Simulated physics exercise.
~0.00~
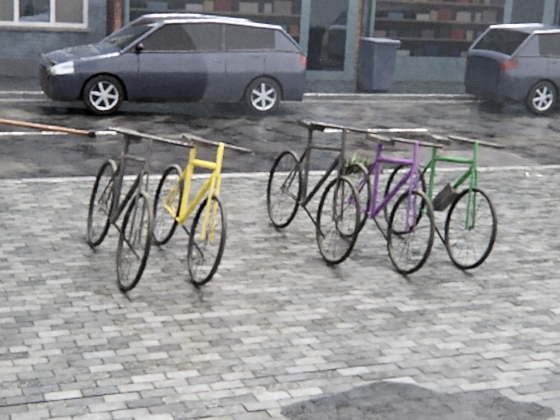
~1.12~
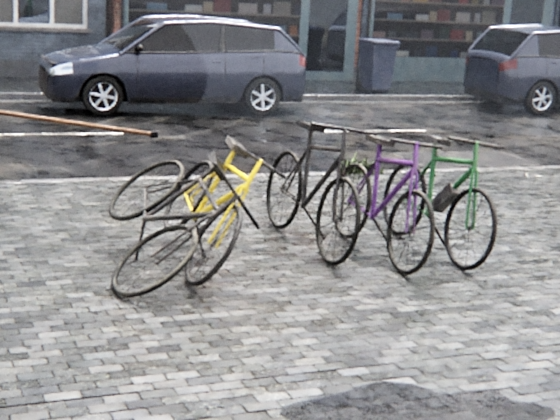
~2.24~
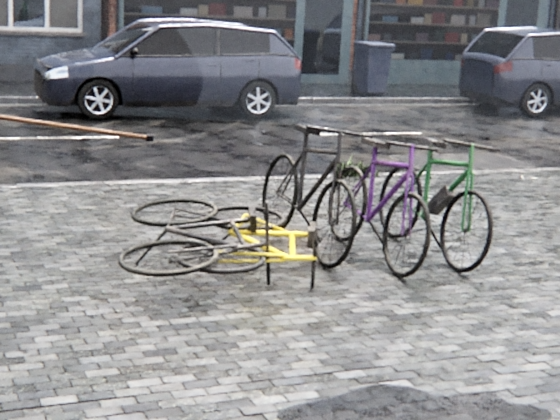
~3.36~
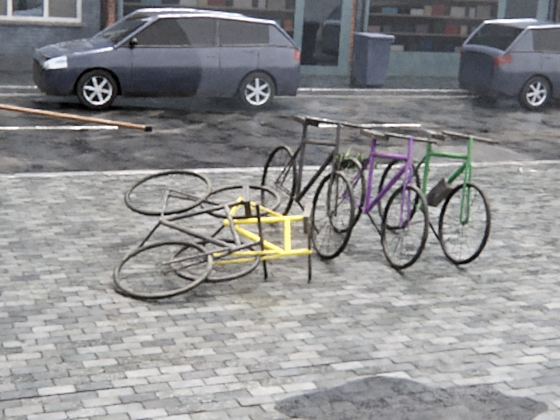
Yellow bicycle and dark one beside it toppling onto grey paving as a pole shifts right, purple and green bicycles staying upright.
